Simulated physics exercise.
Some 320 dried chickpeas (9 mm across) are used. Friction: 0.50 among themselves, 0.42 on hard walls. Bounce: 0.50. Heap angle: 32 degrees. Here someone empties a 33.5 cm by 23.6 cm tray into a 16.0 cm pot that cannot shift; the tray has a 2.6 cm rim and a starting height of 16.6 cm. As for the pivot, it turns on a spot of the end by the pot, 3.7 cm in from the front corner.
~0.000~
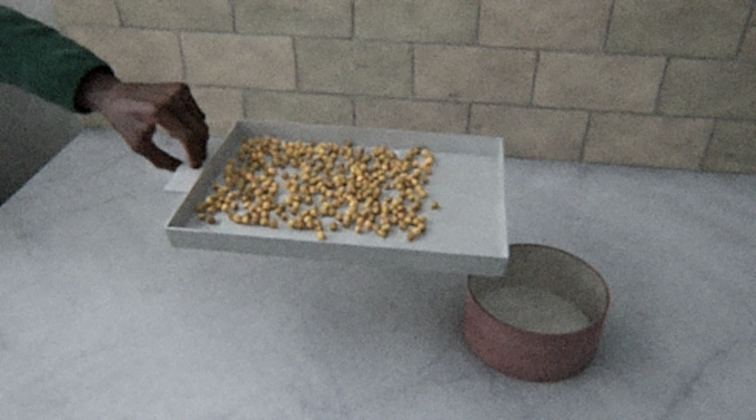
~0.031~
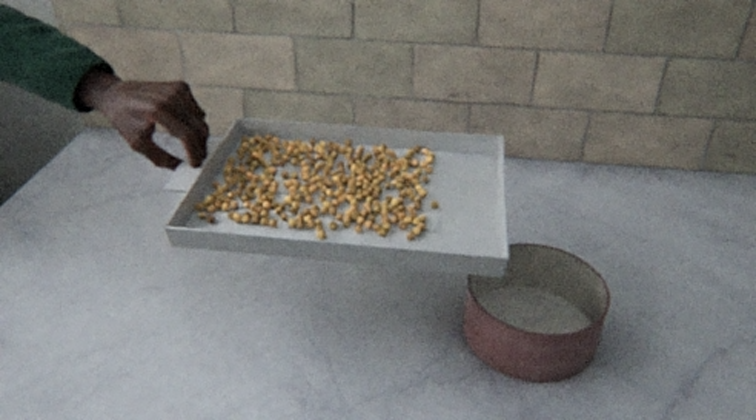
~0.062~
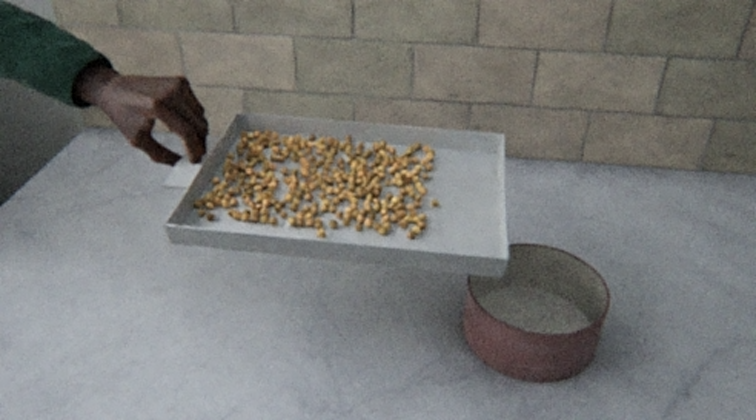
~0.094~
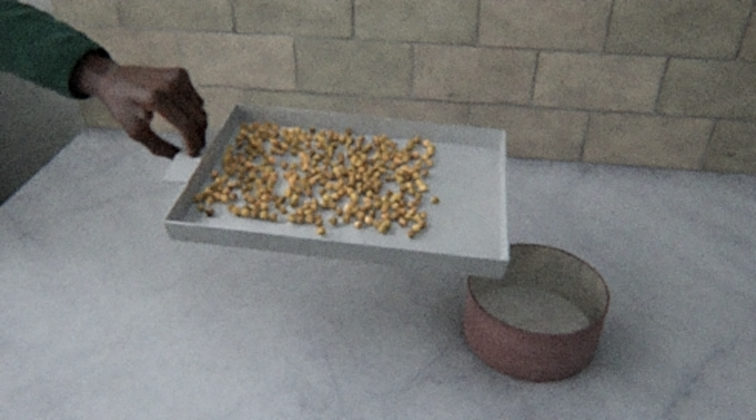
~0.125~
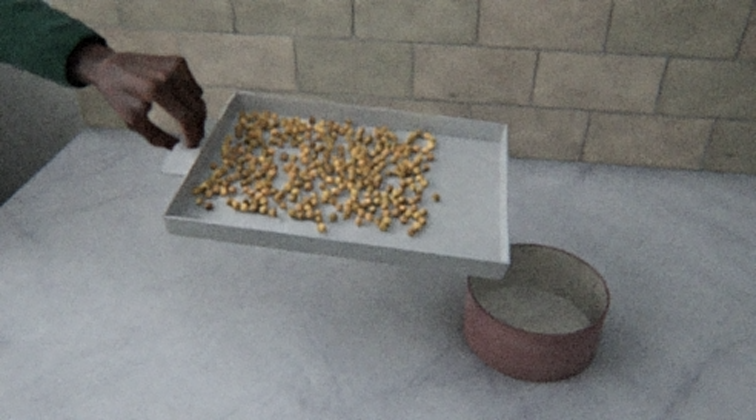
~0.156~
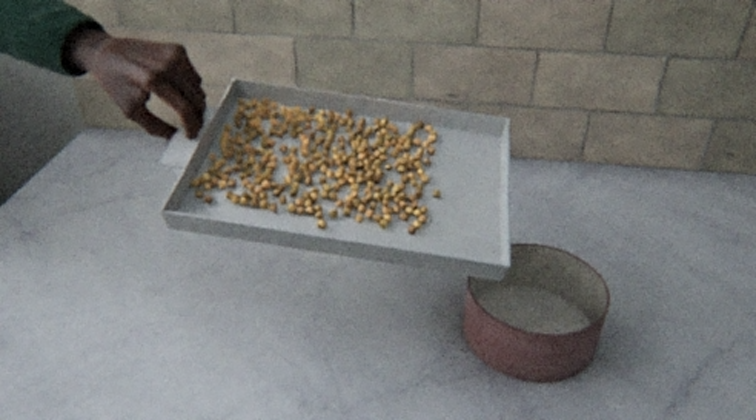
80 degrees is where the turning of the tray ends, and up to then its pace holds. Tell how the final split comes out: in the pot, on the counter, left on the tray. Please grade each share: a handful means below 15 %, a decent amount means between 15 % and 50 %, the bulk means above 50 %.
Pot: A handful, counter: The bulk, tray: A decent amount.
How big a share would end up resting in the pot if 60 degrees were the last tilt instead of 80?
Share in the pot: Around 0 %.
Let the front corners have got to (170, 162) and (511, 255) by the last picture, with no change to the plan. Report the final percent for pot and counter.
Final per cent - pot 25, counter 40.
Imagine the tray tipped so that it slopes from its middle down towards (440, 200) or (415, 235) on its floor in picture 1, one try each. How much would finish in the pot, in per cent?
Roughly 25 per cent on the first try and 0 per cent on the second.
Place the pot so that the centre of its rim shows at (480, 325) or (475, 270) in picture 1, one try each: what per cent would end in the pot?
Close to 40 in a hundred, then close to 0 in a hundred.
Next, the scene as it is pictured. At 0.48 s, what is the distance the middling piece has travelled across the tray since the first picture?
Roughly 5 cm.
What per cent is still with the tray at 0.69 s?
About 100%.
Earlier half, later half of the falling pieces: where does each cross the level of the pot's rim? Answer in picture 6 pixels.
Earlier half at about (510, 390), later half at about (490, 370) in pixels.
After 0.48 s, tilt 45 degrees; the tray holds 100 %, the pot 0 %.
After 0.69 s, tilt 67 degrees; the tray holds 100 %, the pot 0 %.
After 1.02 s, tilt 80 degrees; the tray holds 50 %, the pot 0 %.
In the end, at 2.2 s, pot 0 %, counter 70 %, tray 30 %.
